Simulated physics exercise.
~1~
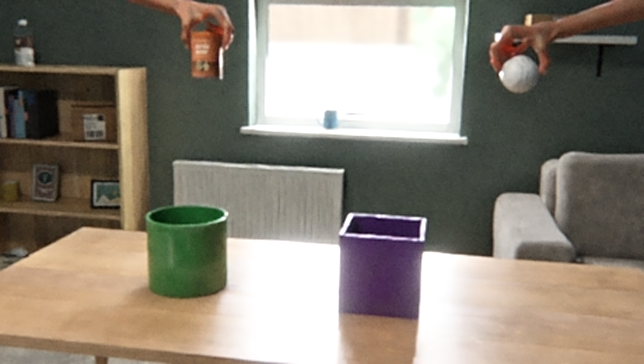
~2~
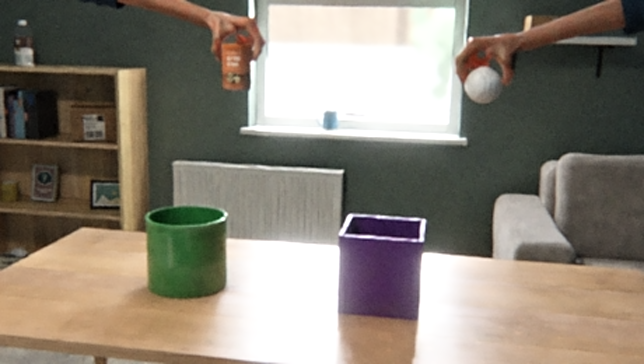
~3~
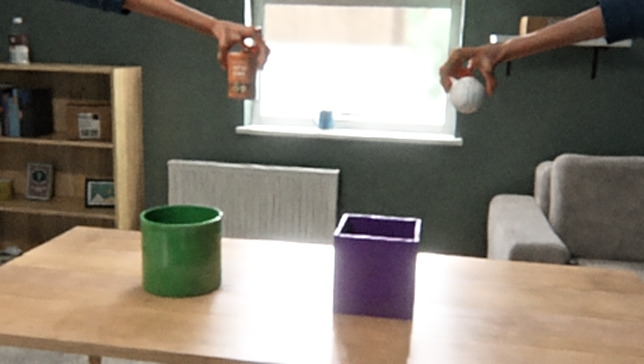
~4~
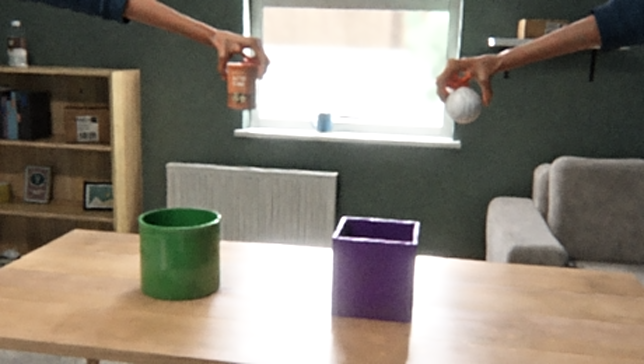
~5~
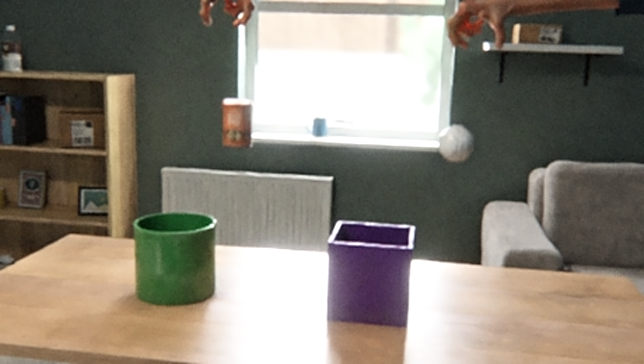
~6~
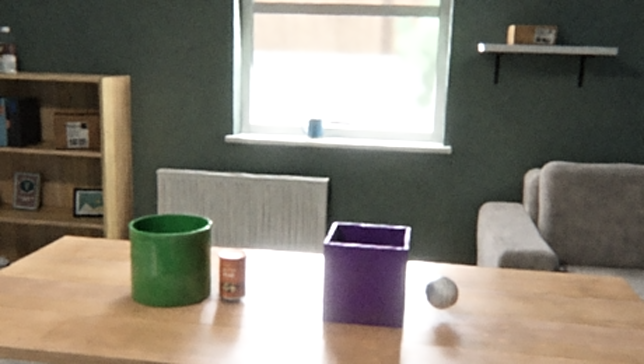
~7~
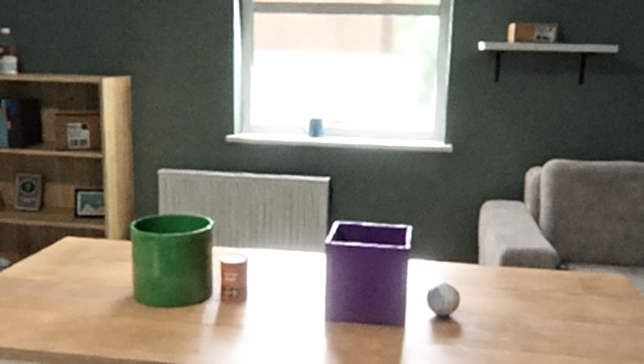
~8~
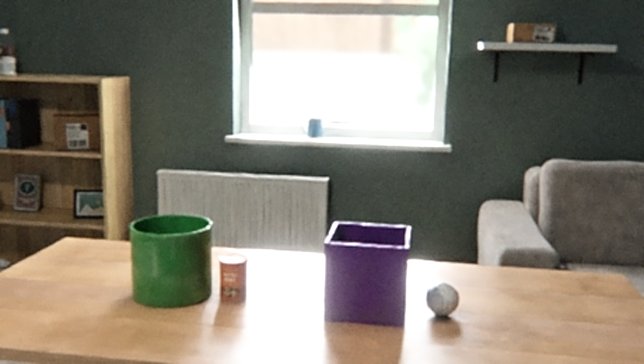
In a living room, two hands held an orange tin and a white onion above a table with a green bucket and a purple crate, moved them inward, then let go, and each landed on the tabletop just right of a container.
